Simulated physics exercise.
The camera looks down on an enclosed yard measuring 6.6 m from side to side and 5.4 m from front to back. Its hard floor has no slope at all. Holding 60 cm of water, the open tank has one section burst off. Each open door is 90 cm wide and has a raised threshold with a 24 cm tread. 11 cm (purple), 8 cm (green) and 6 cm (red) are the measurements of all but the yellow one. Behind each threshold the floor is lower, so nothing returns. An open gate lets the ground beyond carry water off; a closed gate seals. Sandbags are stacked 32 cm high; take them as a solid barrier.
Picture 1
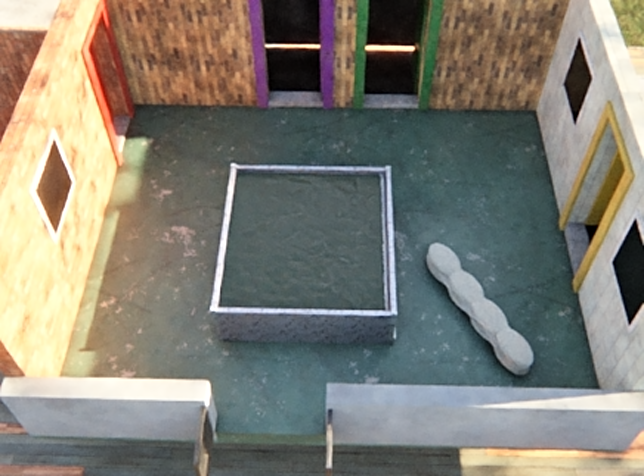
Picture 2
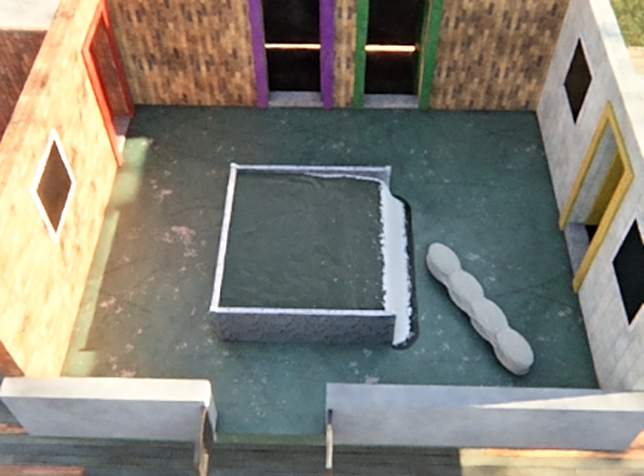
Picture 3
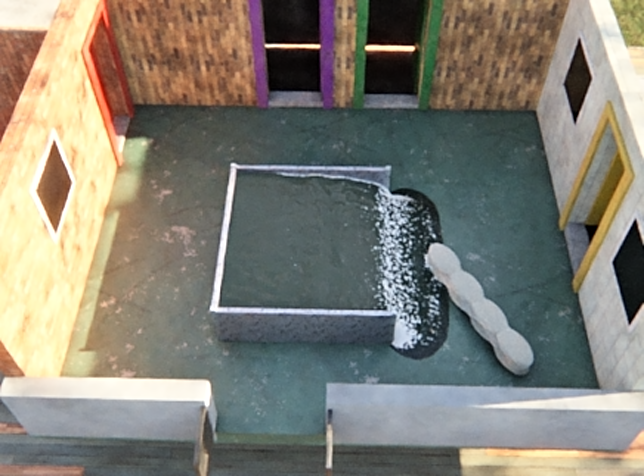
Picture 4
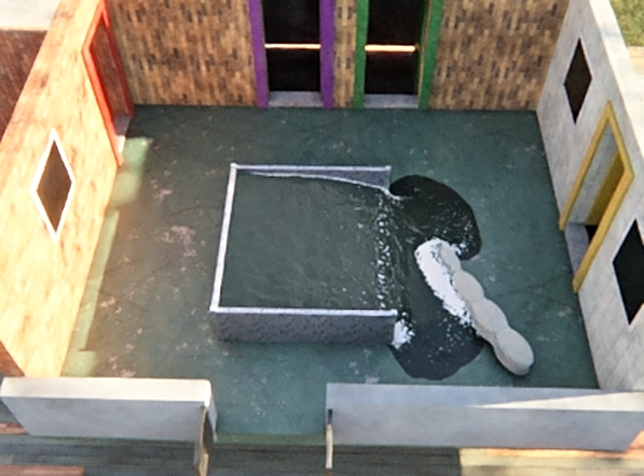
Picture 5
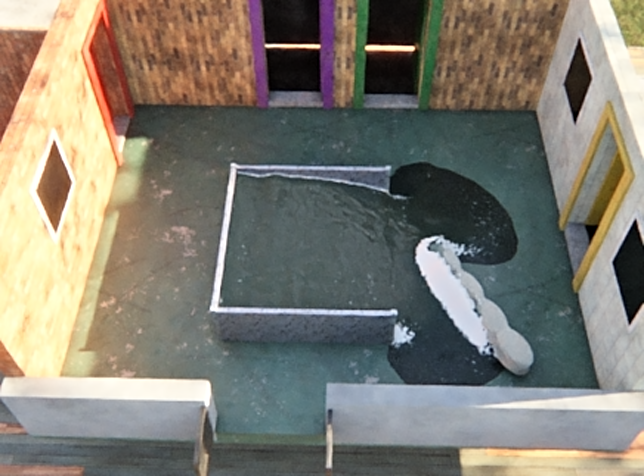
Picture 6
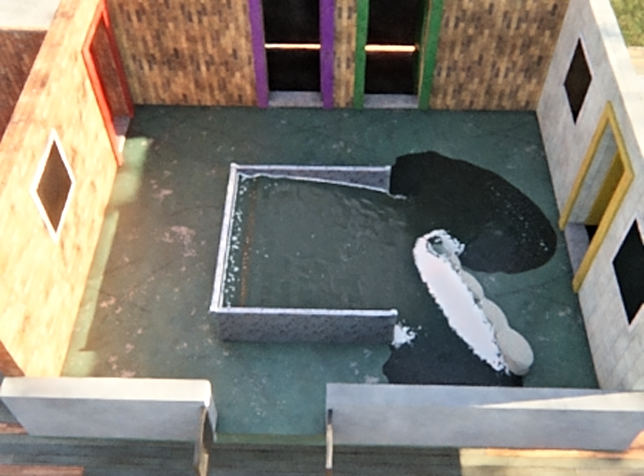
A square tank's right side opens and dark water spreads around the gray sandbags.
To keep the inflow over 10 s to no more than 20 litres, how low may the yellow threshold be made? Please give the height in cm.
No lower than about 20 cm.
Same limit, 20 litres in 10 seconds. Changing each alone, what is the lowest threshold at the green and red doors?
Roughly 12.5 cm for the green door and roughly 11.5 cm for the red door.
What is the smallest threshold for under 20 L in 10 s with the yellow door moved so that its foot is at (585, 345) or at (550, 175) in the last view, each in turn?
18 and 21 cm.
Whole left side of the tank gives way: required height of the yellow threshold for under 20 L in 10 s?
Close to 8.0 cm at the least.
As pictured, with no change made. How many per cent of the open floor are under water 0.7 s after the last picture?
Some 30 per cent is wet.
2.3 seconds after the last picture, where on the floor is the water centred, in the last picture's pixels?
Centre estimate: (428, 264) px, approximately.
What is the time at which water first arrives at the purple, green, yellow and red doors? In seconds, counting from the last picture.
So purple sees it at 2.6 s, green at 2.0 s, yellow at 0.1 s and red at 4.0 s.
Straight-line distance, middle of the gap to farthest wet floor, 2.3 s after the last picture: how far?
Some 3.8 m out.
Then, 0.7 s after the last picture water covers 30 % of the floor, deepest (43 cm) near (434, 280); 19 cm at the yellow door, 6 litres in over its 19 cm threshold.
Then, 2.3 s after the last picture water covers 50 % of the floor, deepest (32 cm) near (592, 393); 16 cm at the yellow door, 19 litres in over its 19 cm threshold.
Then, 9.3 s after the last picture water covers 95 % of the floor, deepest (12 cm) near (584, 353); 8 cm at the yellow door, 24 litres in over its 19 cm threshold.
At the yellow door as built, the water peaked near 23 cm, 1.3 s after the last picture.
Run again over the same 10 s with other heights there, 31 litres in over 18 cm, 4 litres over 24 cm. The limit of 20 litres is kept from about 20 cm up.
